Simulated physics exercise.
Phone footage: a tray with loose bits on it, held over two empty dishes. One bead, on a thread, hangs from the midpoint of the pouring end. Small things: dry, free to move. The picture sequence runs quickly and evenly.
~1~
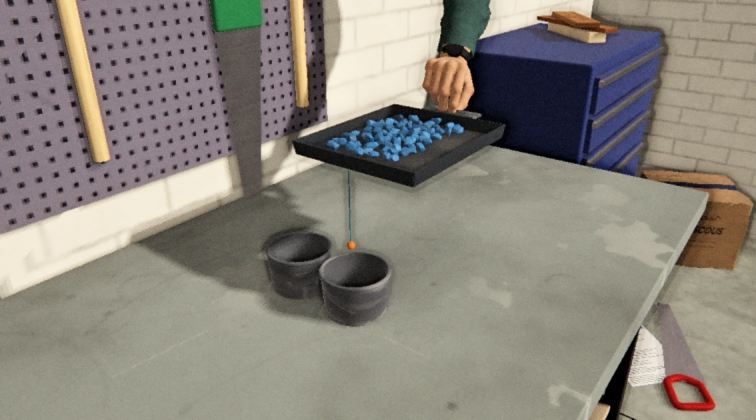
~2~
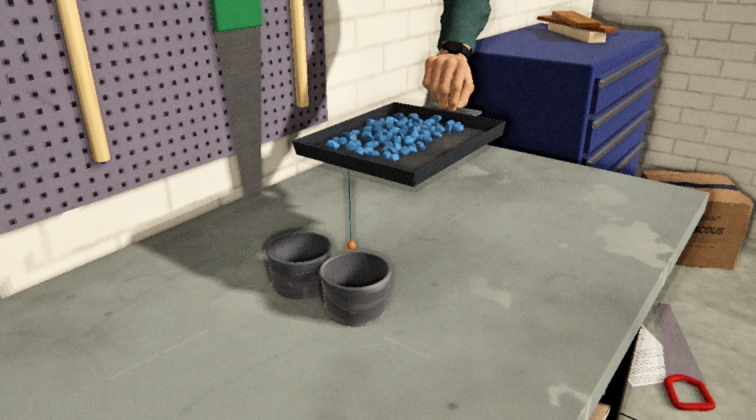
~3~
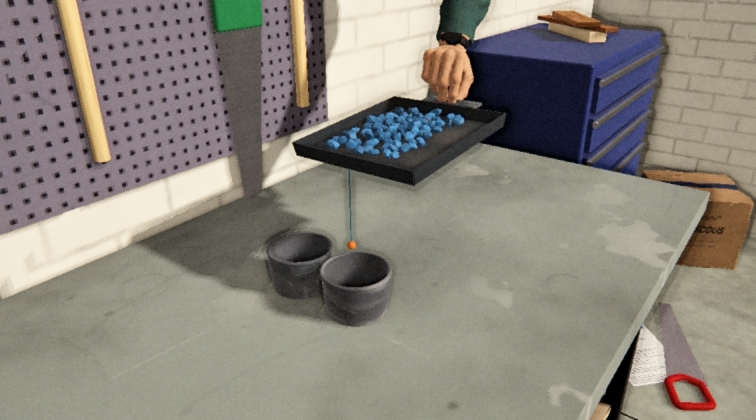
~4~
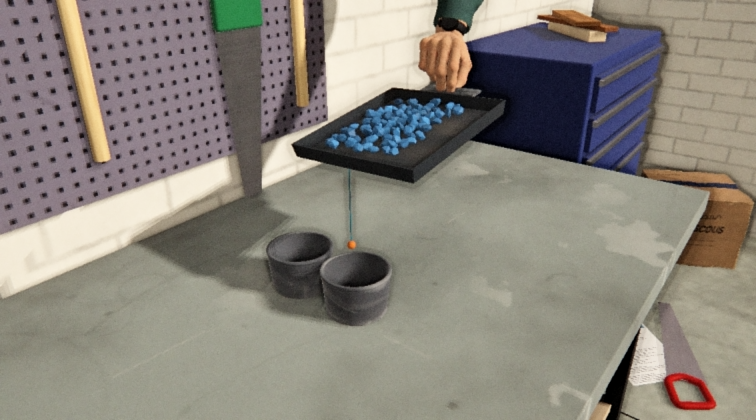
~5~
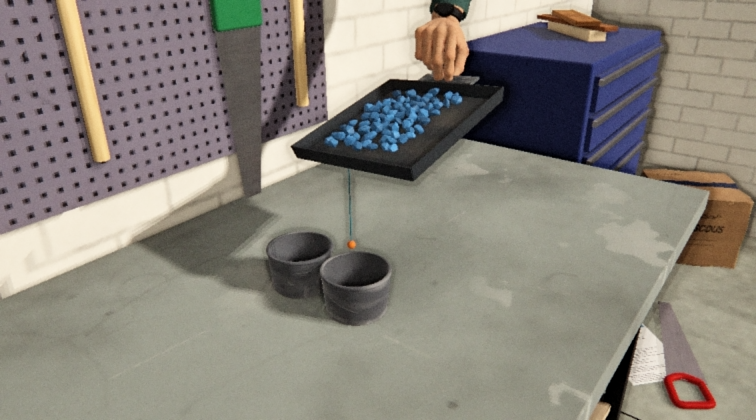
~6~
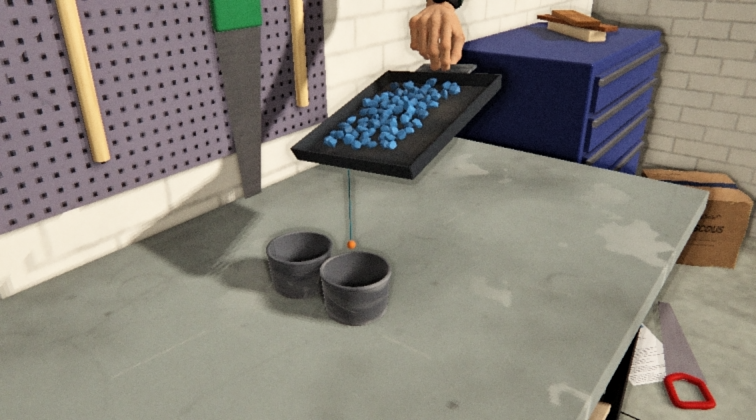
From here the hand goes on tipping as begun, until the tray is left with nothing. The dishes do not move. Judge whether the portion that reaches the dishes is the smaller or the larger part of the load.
The load mostly goes into the dishes.
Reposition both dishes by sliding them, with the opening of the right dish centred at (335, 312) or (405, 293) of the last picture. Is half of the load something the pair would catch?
Shy of half, then shy of half.
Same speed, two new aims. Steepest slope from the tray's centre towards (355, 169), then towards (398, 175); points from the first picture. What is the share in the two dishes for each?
Lab note: Try one about 40 %, try two 30 %.
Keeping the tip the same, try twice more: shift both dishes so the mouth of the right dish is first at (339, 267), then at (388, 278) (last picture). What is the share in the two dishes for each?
Respectively 80 percent and 30 percent.
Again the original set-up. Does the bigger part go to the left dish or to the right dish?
Looking at the end state, it is the left-side one.
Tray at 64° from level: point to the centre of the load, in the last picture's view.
The middle of the pieces shows up near (326, 142).
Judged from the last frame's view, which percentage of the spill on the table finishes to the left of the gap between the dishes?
My estimate is some 100 per cent.
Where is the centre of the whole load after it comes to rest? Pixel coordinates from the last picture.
I'd say the middle ends up at about (302, 274).
Soon after the last picture, tray tipped steeply; nearly all on the tray; a small part in the air.
A little later, tray tipped past a quarter turn; about a quarter on the tray; about two thirds in the left dish; a small part outside both; a small part in the air.
Later still, tray tipped past a quarter turn; a small part in the right dish; most in the left dish; a small part outside both.
At rest, tray tipped past a quarter turn; a small part in the right dish; most in the left dish; a small part outside both.
